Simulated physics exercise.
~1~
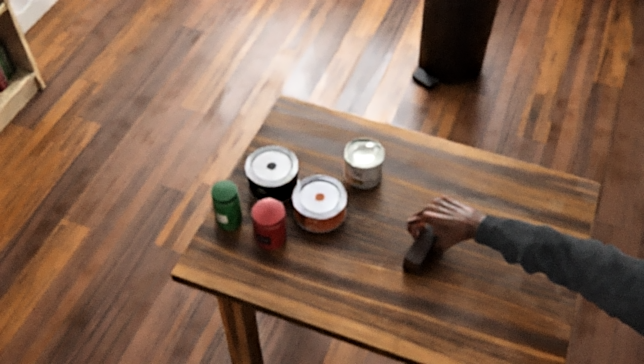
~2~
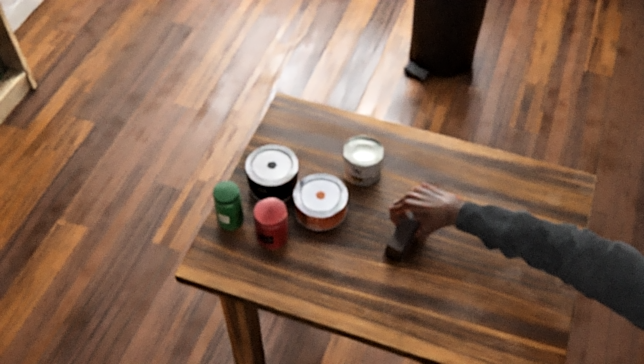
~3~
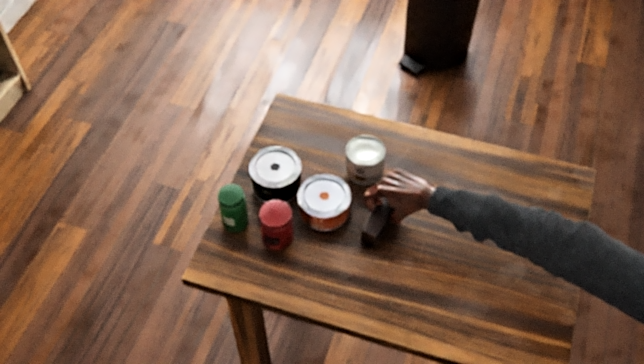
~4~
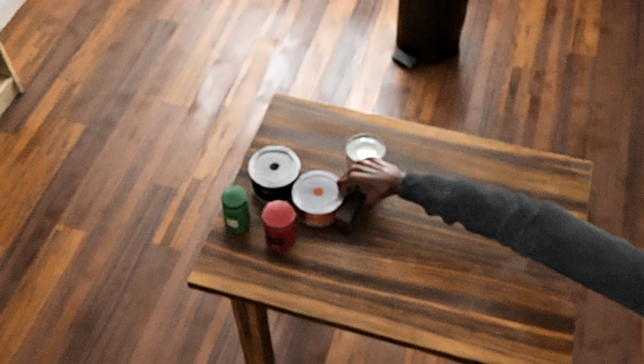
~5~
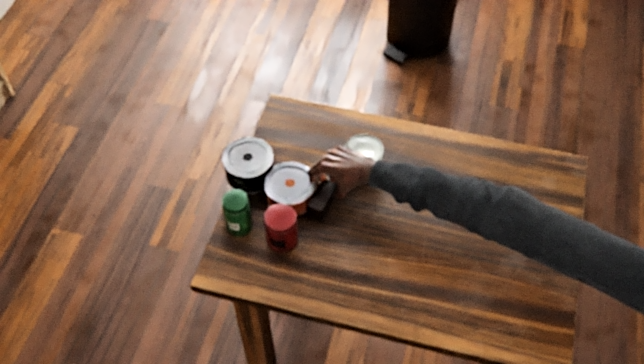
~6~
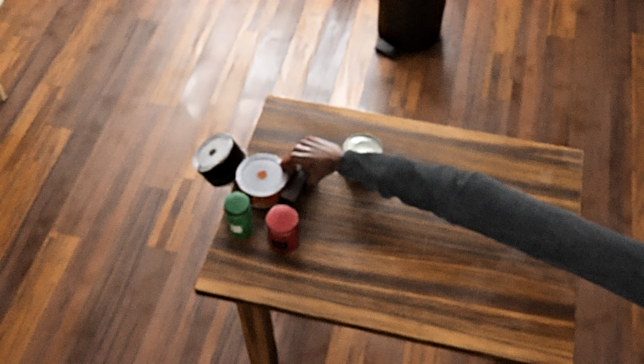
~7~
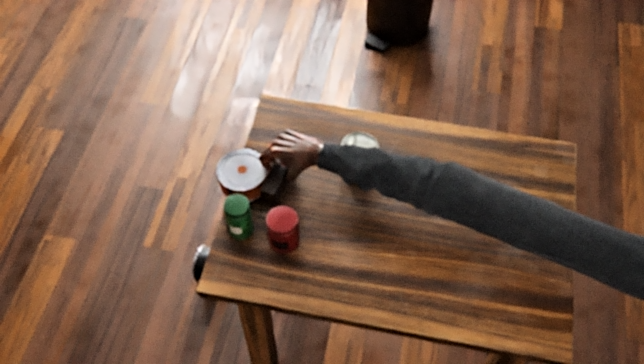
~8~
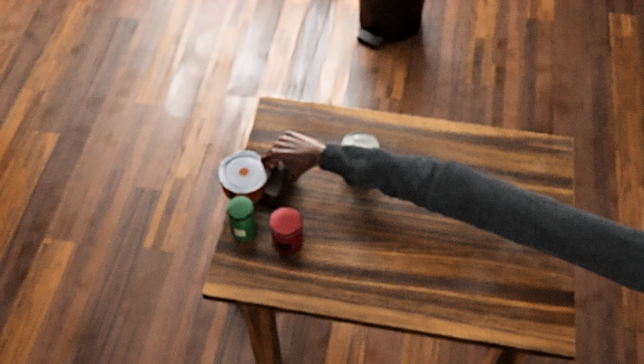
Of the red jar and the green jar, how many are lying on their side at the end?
None of them are, as both the red jar and the green jar are still standing upright on the table.
